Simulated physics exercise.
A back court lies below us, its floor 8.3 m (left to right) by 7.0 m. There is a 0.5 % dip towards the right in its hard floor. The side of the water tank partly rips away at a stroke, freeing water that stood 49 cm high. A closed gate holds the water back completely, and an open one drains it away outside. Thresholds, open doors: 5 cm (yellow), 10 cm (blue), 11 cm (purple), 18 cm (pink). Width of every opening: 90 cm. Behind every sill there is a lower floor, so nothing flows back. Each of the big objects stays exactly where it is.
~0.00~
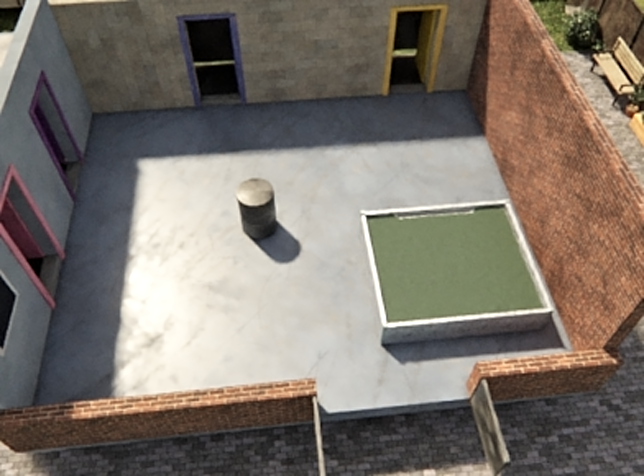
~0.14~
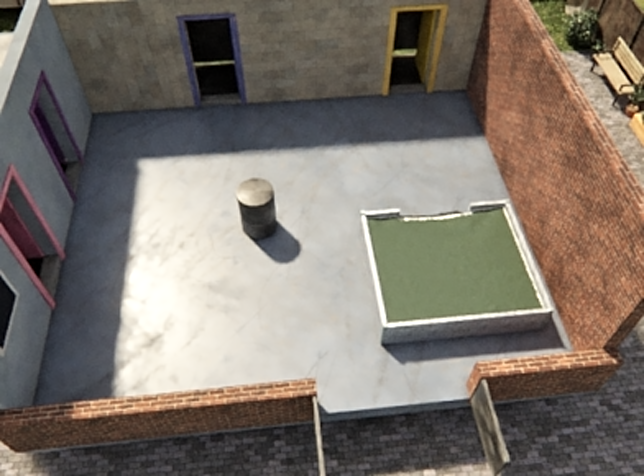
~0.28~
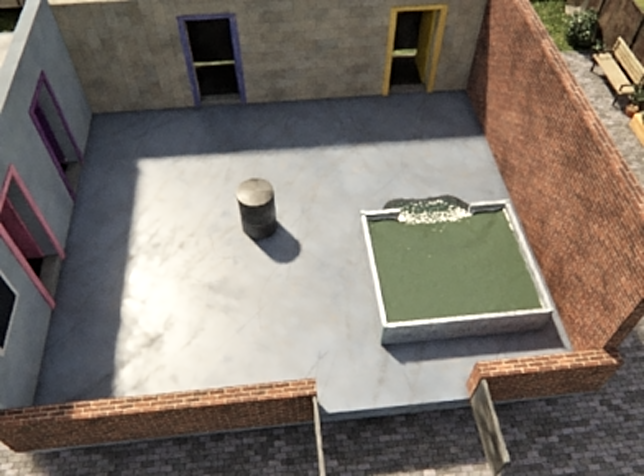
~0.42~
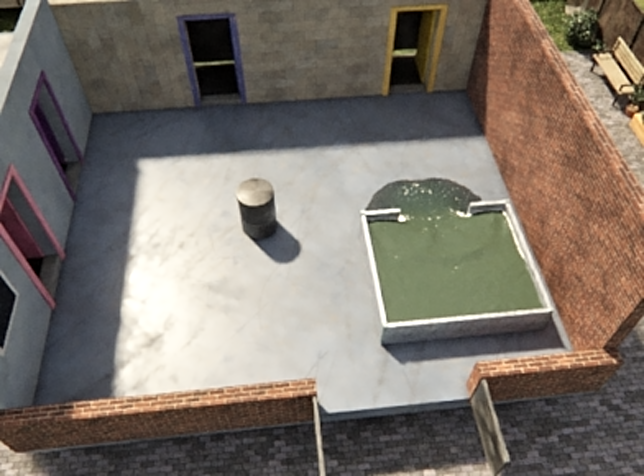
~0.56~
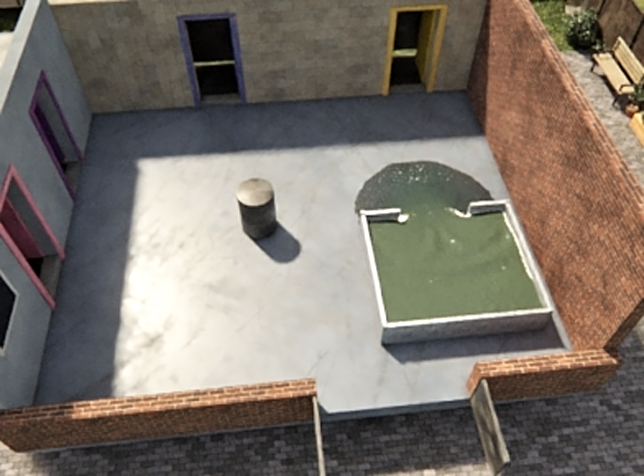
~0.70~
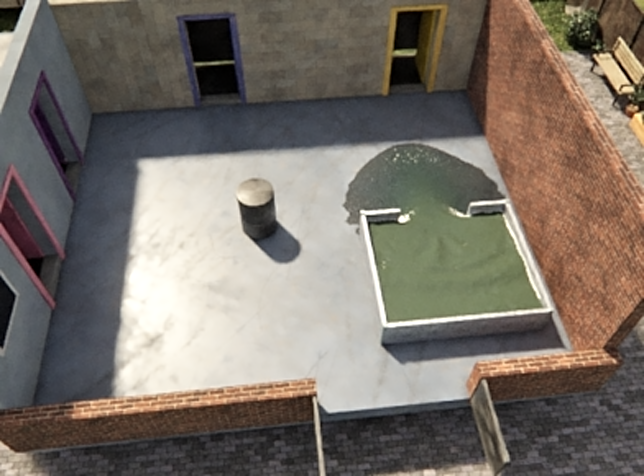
Greenish water sits still in a low, white-rimmed tank on the right of a walled courtyard, near a short round post. Part of the tank's far side suddenly breaks away, and water pours out through the gap, foaming at first, then spreads across the grey floor in a widening dark fan.
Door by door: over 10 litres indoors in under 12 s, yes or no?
Yellow door: Yes, blue door: No, purple door: No, pink door: No.
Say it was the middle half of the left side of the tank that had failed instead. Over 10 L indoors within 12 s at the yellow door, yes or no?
Note: Yellow door, short of the mark.
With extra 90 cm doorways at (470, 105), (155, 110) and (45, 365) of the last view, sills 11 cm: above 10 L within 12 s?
Taking them in order, the first gets enough, the second too little and the third too little.
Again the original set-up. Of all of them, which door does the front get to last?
The final one is the pink door.
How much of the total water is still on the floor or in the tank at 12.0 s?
About 86 percent of the water remains.
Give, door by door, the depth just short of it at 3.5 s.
You'd see yellow at 20 cm, blue at 6 cm, purple at 0 cm and pink at 0 cm.
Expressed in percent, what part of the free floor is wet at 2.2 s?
Some 25 per cent of the floor is wet.
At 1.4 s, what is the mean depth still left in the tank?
It averages close to 37 cm.
After 1.4 s water covers 20 % of the floor and is deepest (28 cm) near (430, 220); yellow door 5 cm at the sill, 0 L in, blue door not reached, purple door not reached, pink door not reached.
After 2.2 s water covers 25 % of the floor and is deepest (35 cm) near (457, 94); yellow door 13 cm at the sill, 45 L in, blue door not reached, purple door not reached, pink door not reached.
After 3.5 s water covers 30 % of the floor and is deepest (24 cm) near (442, 95); yellow door 20 cm at the sill, 153 L in, blue door 6 cm at the sill, 0 L in, purple door not reached, pink door not reached.
After 7.0 s water covers 55 % of the floor and is deepest (14 cm) near (434, 95); yellow door 13 cm at the sill, 298 L in, blue door 6 cm at the sill, 0 L in, purple door 6 cm at the sill, 0 L in, pink door not reached.
After 12.0 s water covers 80 % of the floor and is deepest (8 cm) near (469, 103); yellow door 8 cm at the sill, 362 L in, blue door 4 cm at the sill, 0 L in, purple door 5 cm at the sill, 0 L in, pink door 4 cm at the sill, 0 L in.
